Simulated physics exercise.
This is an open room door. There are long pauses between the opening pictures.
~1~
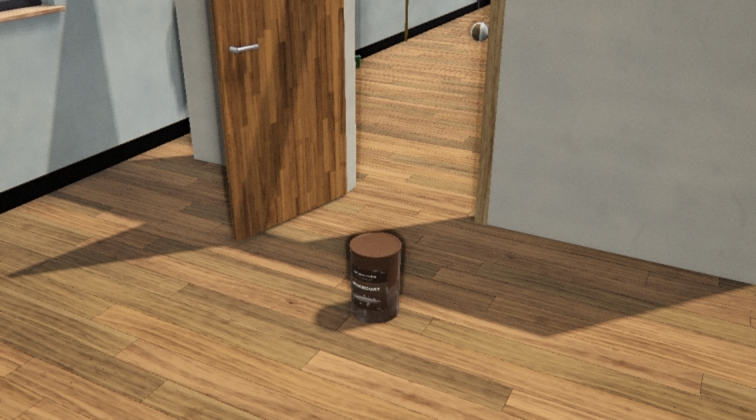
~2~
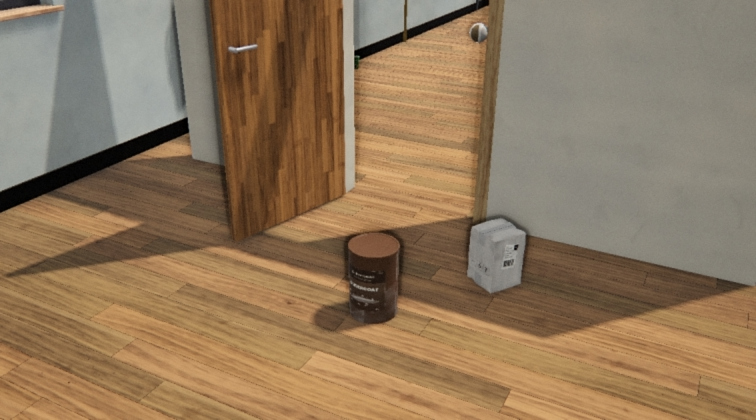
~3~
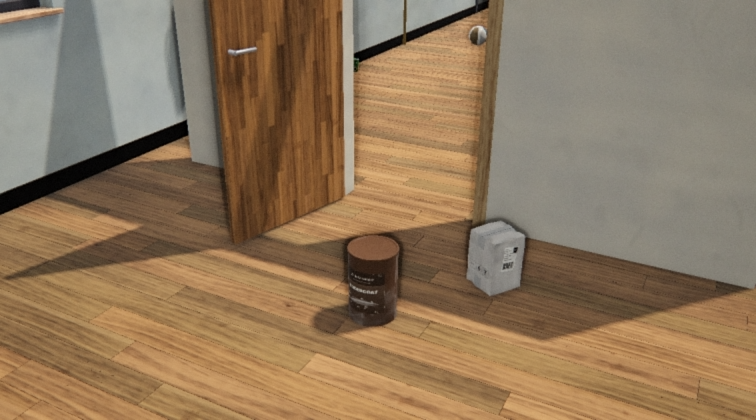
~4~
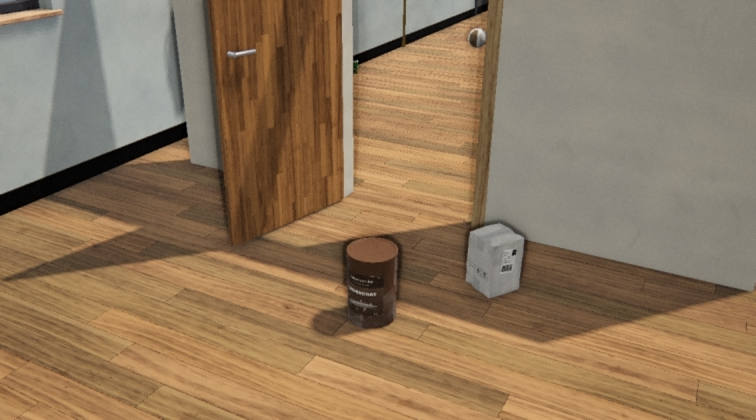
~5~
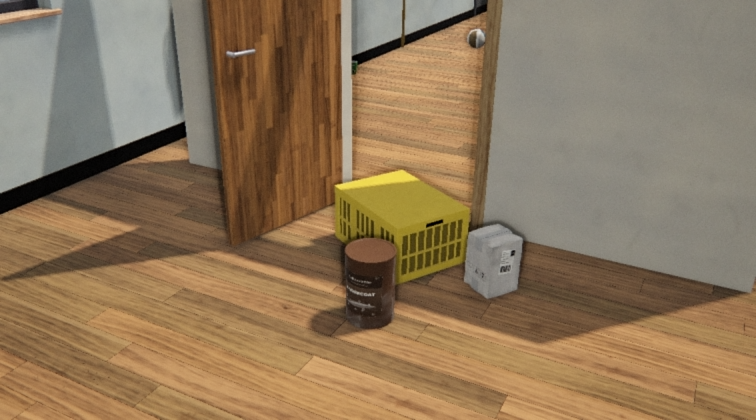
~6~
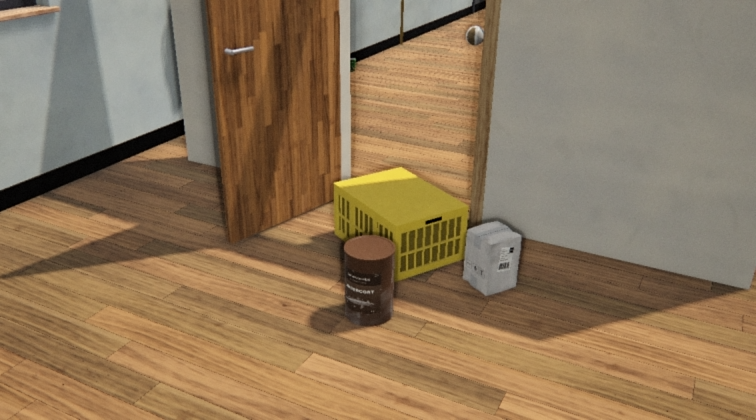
In a wood-floored room by a wide-open door, a brown pail stood alone at first, then a white box appeared to its right and later a yellow crate behind it, while the door stayed still.
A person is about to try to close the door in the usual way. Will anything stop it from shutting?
Outcome: The door jams.
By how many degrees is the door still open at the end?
About 60°.
Then, 0.40 s after the last picture, door at 98°.
Then, 0.70 s after the last picture, door at 85°.
Then, 0.90 s after the last picture, door at 74°.
Then, 1.10 s after the last picture, door at 64°.
At rest, door at 62°; all 3 in place. Seen from the same camera at the end, yellow chest near (404, 221).
